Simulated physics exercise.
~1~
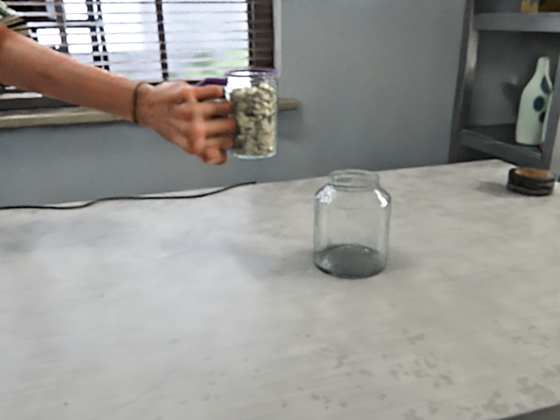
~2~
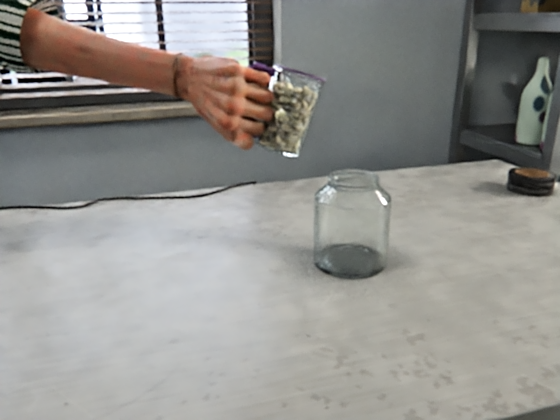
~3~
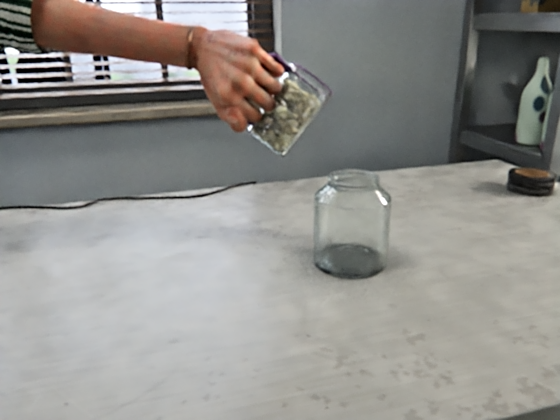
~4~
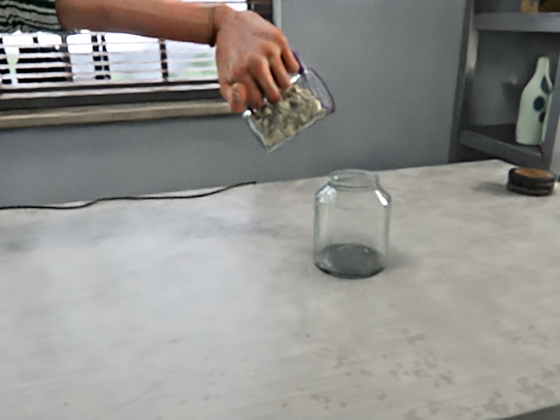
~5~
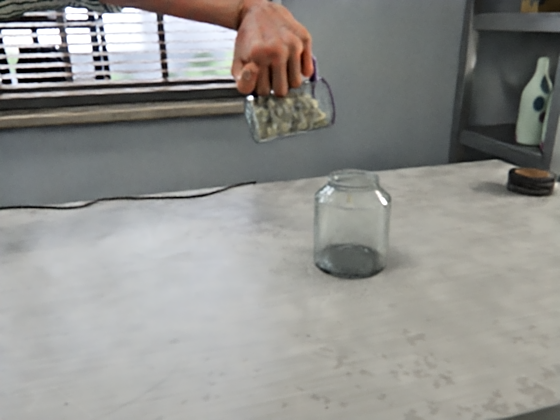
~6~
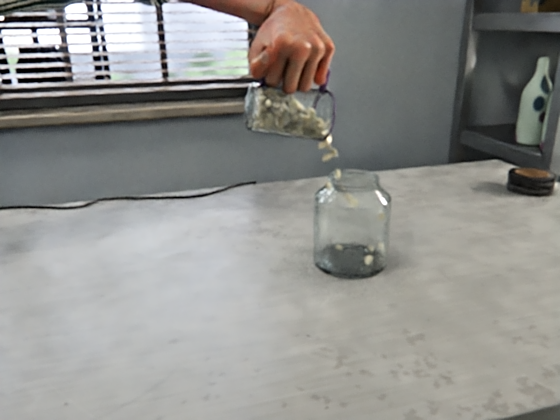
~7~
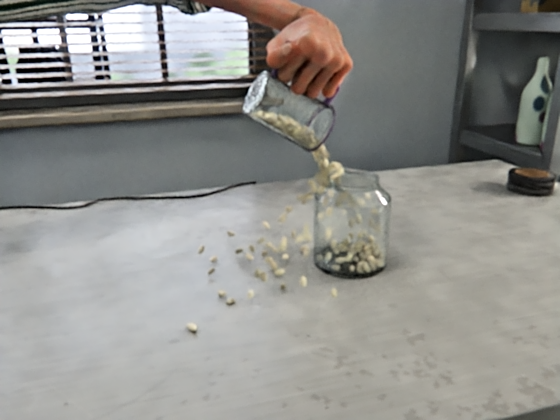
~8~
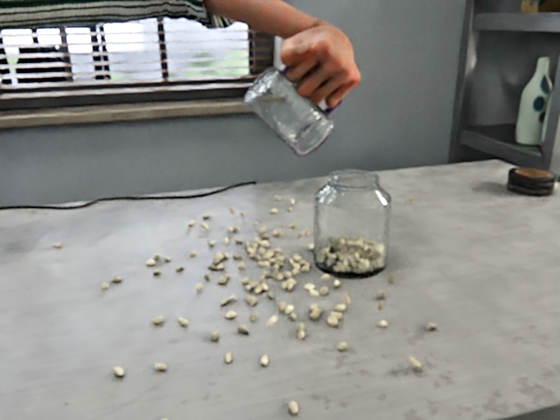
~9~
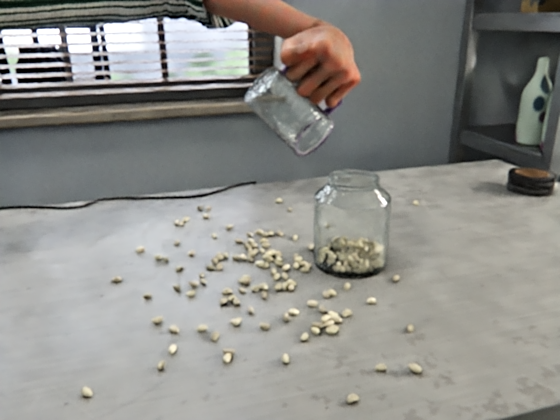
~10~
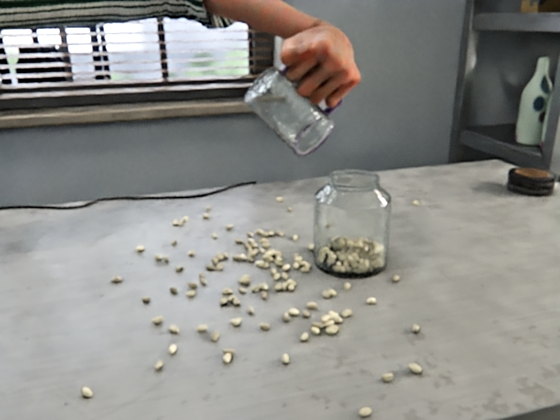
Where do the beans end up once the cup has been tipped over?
Most of the beans lie scattered on the table around the jar, while a fair share sits inside it. The cup is left practically empty.
